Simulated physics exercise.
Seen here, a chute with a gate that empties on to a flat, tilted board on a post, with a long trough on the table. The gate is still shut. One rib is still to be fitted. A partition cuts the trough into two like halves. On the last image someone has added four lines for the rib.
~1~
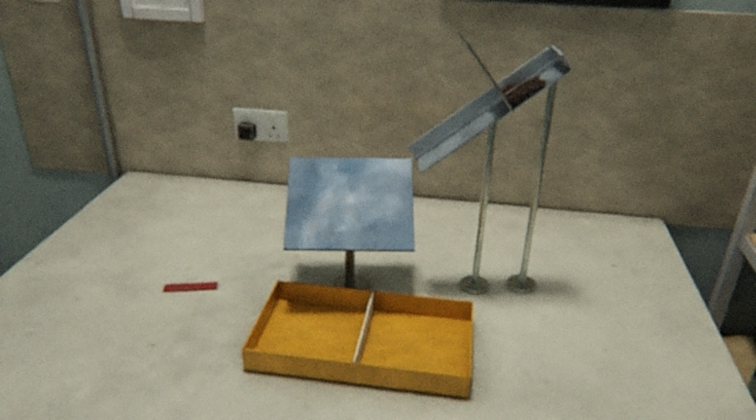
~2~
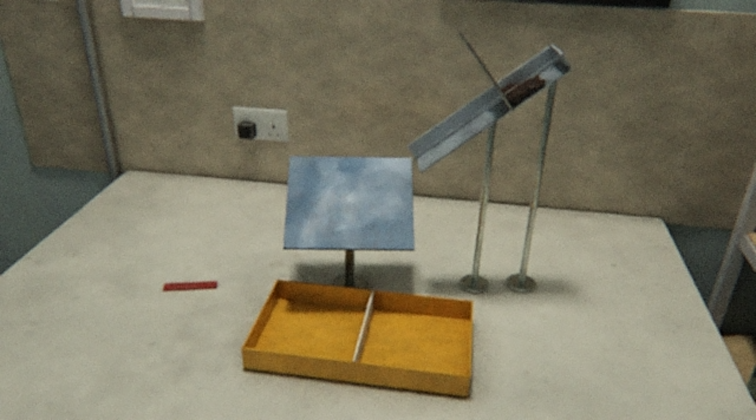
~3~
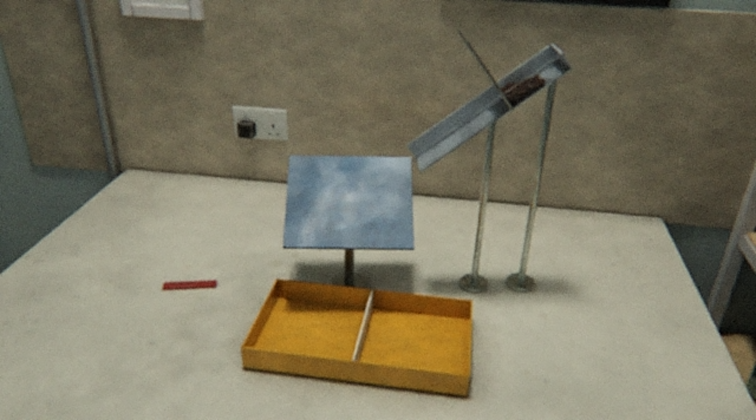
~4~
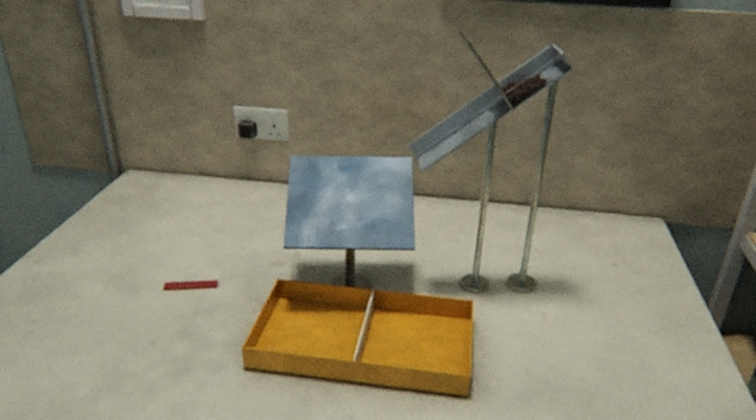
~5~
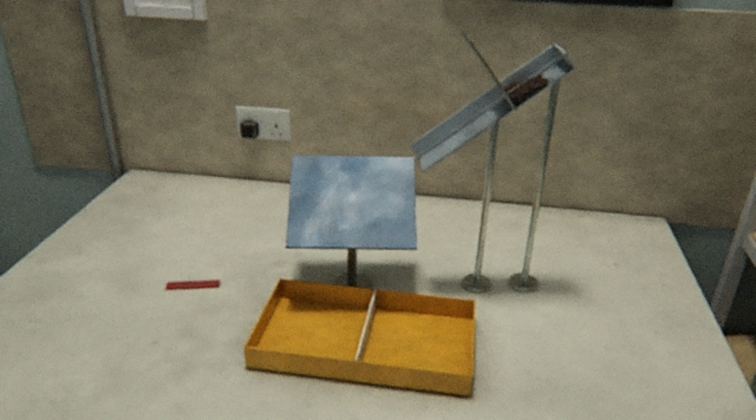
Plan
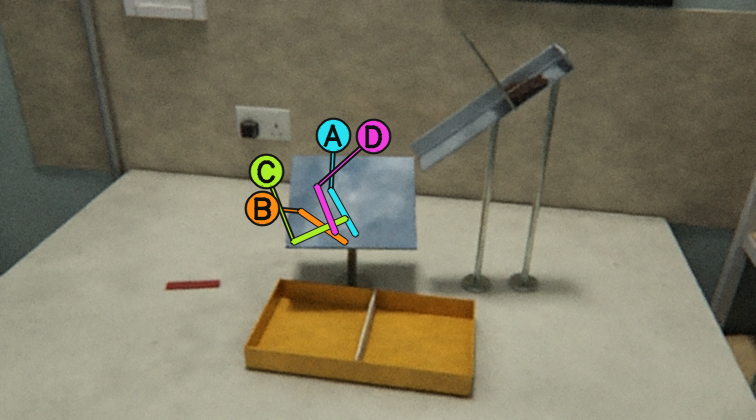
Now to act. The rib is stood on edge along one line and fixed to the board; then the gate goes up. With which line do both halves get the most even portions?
A is best.
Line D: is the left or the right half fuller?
Left.
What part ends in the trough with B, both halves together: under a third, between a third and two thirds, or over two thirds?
Over two thirds.
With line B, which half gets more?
More lands on the left.
On the marked copy, line A from (330, 190) to (355, 233); line B from (300, 211) to (344, 241); line C from (345, 218) to (293, 241); line D from (317, 186) to (335, 232).
Choosing A, of what is caught, close to half in the left half, close to half in the right.
Choosing B, of what is caught, the bulk in the left half, a small share in the right.
Choosing C, of what is caught, the bulk in the left half, a small share in the right.
Choosing D, of what is caught, the bulk in the left half, a small share in the right.
